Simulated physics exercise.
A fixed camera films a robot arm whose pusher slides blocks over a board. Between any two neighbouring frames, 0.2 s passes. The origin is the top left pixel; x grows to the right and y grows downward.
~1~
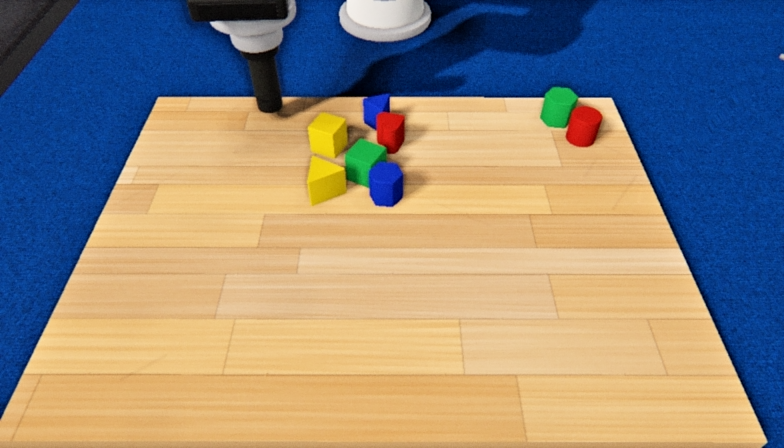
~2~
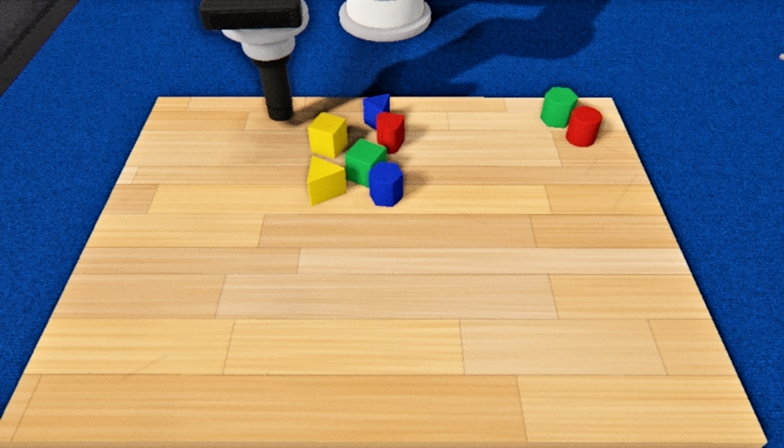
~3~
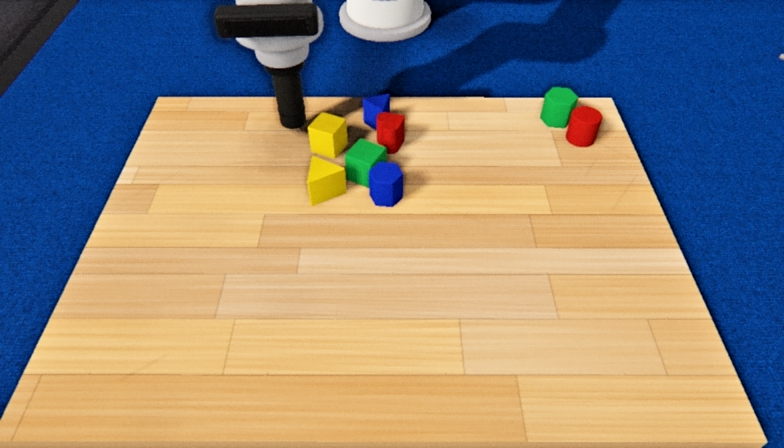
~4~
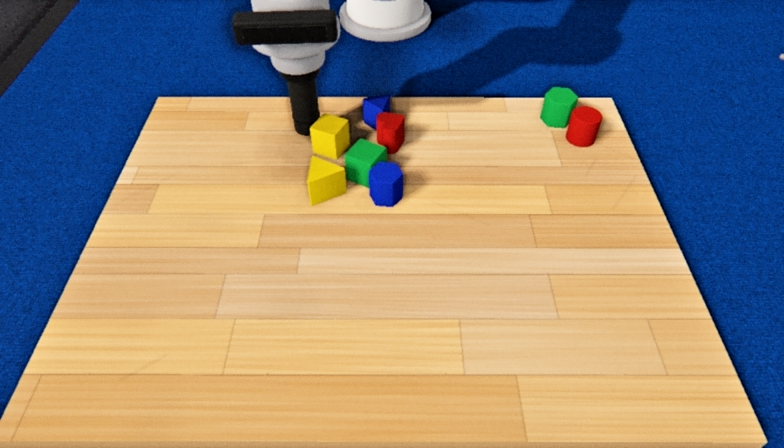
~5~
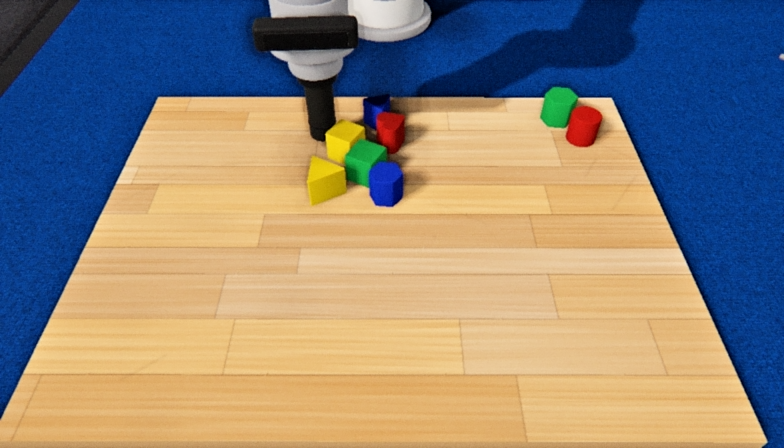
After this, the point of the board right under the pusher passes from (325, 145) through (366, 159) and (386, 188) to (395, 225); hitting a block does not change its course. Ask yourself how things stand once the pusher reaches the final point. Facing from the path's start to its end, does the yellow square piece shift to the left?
Yes, it checks out.
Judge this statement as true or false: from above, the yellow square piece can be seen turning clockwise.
This is false.
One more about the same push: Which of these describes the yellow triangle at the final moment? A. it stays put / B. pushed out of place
I choose A.
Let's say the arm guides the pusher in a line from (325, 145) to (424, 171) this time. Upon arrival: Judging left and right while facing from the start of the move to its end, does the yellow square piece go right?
Yes, it checks out.
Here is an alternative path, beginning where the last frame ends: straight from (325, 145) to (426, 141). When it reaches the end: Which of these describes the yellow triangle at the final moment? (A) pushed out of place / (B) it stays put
My answer is option B.
The first path, step by step. One third of the way, pusher at (366, 149); yellow square piece at (386, 148), turned 25° clockwise; green square piece at (391, 172), turned 25° clockwise; blue hexagonal block at (404, 195).
Two thirds of the way, pusher at (386, 178); yellow square piece at (417, 165), turned 20° anticlockwise; green square piece at (408, 187), turned 70° clockwise; blue hexagonal block at (409, 211).
At the end, pusher at (395, 214); yellow triangle not moved; yellow square piece at (419, 167), turned 35° anticlockwise; green square piece at (429, 212), turned 25° clockwise; blue hexagonal block at (430, 243), turned 35° clockwise; red heart block not moved.
